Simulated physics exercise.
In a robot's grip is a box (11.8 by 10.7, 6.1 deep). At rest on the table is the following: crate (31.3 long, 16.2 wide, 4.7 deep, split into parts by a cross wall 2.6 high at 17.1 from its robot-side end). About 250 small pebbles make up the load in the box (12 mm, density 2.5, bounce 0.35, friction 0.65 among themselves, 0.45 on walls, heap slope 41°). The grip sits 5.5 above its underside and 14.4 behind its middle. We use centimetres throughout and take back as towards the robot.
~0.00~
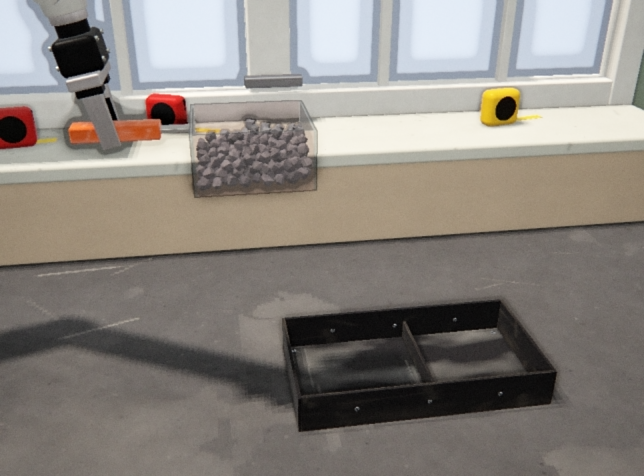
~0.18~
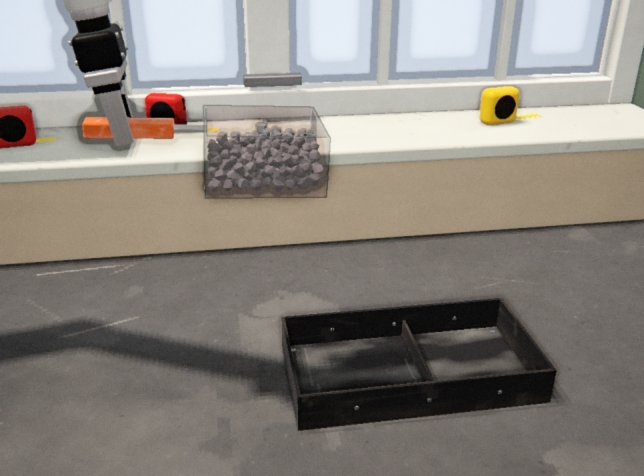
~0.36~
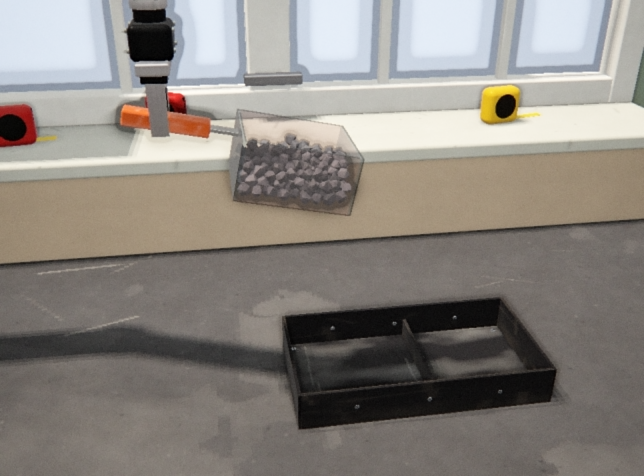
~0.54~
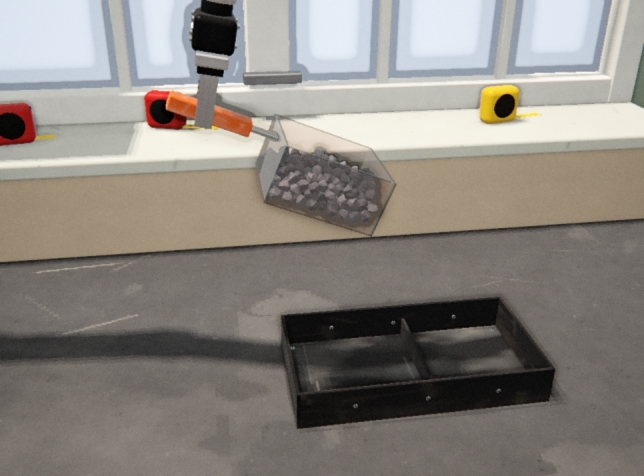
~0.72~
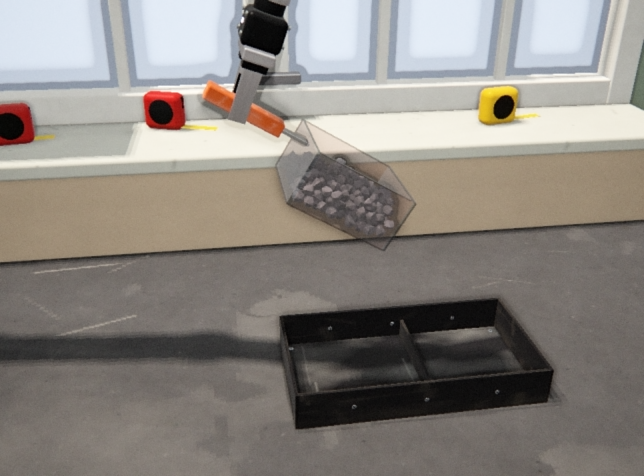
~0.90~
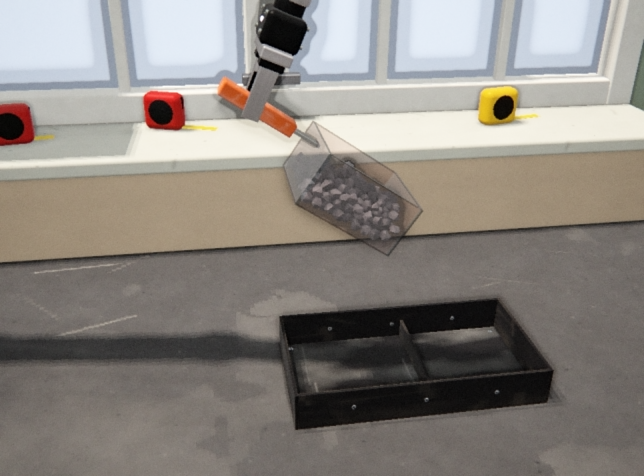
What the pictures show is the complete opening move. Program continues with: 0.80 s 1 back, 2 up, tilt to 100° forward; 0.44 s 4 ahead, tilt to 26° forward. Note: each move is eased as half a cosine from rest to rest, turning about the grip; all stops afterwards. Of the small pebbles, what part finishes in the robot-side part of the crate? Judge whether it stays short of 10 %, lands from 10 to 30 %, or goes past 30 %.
It stays short of 10 %.
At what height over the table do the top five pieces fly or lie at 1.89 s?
About 28 cm above the table.
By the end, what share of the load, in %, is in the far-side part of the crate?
About 0 %.
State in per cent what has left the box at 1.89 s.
By then about 25 % is out.
After 1.40 s, tilted 79° forward, highest piece 29 above the table; 247 in the box, 1 in flight or on a rim.
After 1.89 s, tilted 70° forward, highest piece 28 above the table; 184 in the box, 46 on the table or floor, 13 in the robot-side part, 5 in flight or on a rim.
After 2.34 s, tilted 26° forward, highest piece 32 above the table; 184 in the box, 46 on the table or floor, 15 in the robot-side part, 3 in the far-side part.
After 3.39 s, tilted 26° forward, highest piece 32 above the table; 184 in the box, 46 on the table or floor, 15 in the robot-side part, 3 in the far-side part.
In the end, 184 in the box, 46 on the table or floor, 15 in the robot-side part, 3 in the far-side part. That is 6 % in the robot-side part of the crate.
